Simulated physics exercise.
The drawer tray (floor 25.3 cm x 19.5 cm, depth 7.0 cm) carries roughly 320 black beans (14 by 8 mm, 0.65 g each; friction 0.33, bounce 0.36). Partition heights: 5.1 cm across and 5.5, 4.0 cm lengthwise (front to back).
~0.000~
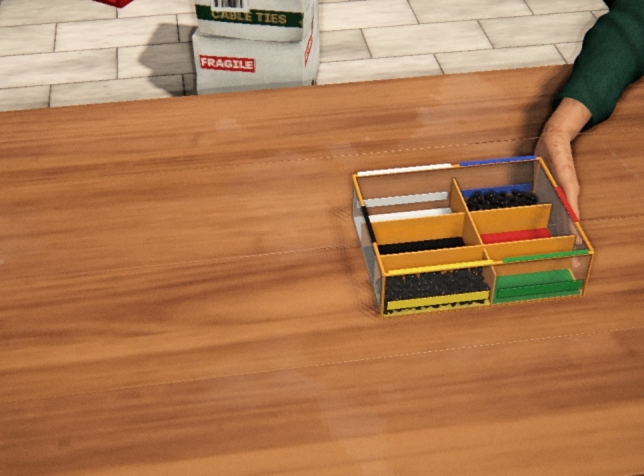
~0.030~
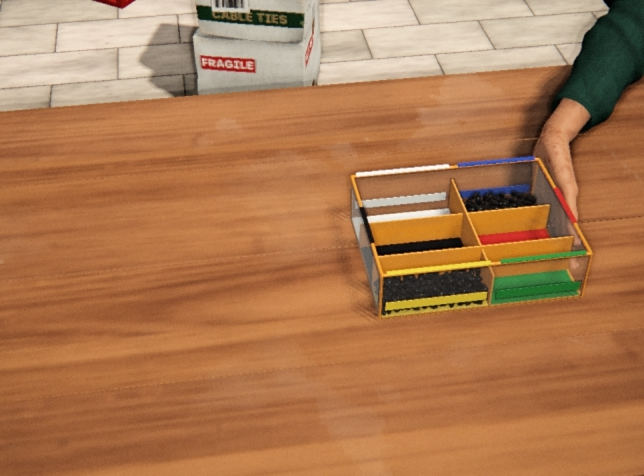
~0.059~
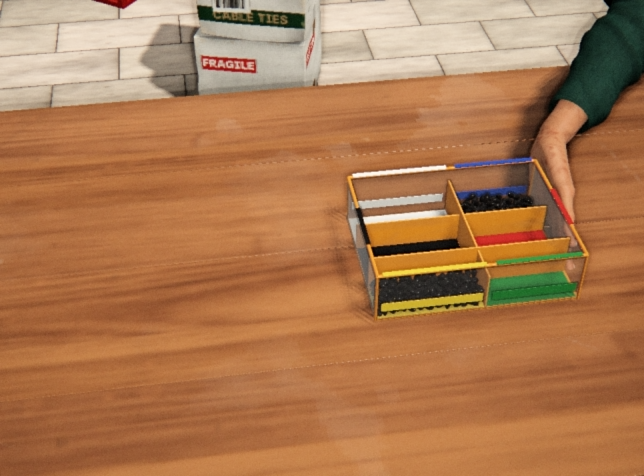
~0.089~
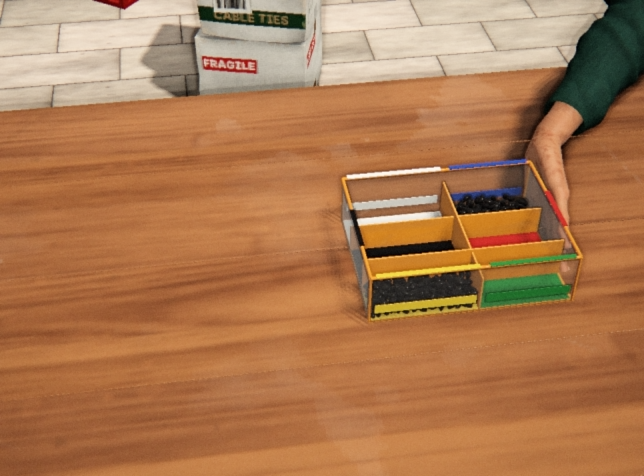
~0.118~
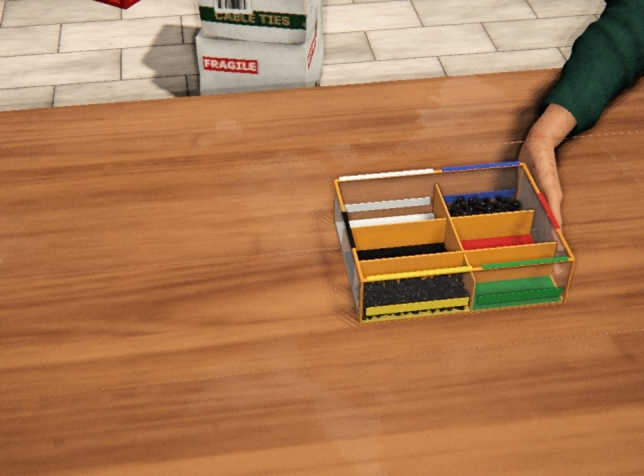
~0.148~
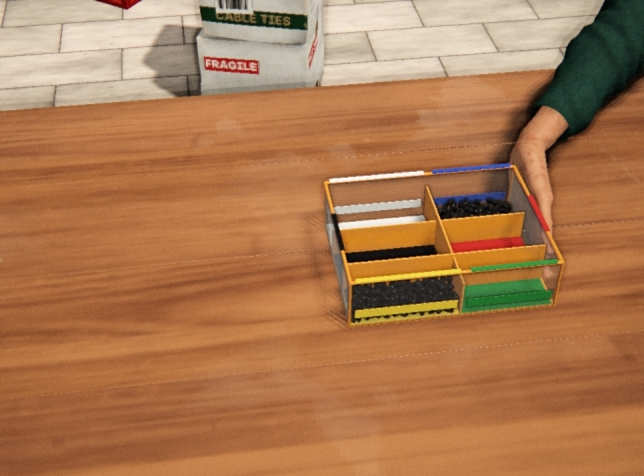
The footage shows a hand in a green sleeve at the right side of a divided tray with coloured edges holding black beans, sliding it a short way left across a wooden table, slowly at first, then faster.
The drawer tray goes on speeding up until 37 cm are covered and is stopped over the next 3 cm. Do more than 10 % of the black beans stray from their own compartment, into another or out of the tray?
Strayed: No.
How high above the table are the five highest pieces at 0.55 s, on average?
About 6 cm.
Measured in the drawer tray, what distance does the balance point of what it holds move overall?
Roughly 2.0 cm.
After 0.30 s, tilt 0 degrees; blue 45 %, yellow 55 %; 0 % away from where they began.
After 0.43 s, tilt 0 degrees; blue 45 %, yellow 55 %; 0 % away from where they began.
Then, at 0.55 s, tilt 0 degrees; blue 45 %, yellow 55 %; 0 % away from where they began.
After 0.66 s, tilt 0 degrees; blue 45 %, yellow 55 %; 0 % away from where they began.
In the end, at 1.0 s, blue 45 %, yellow 55 %; 0 % away from where they began.
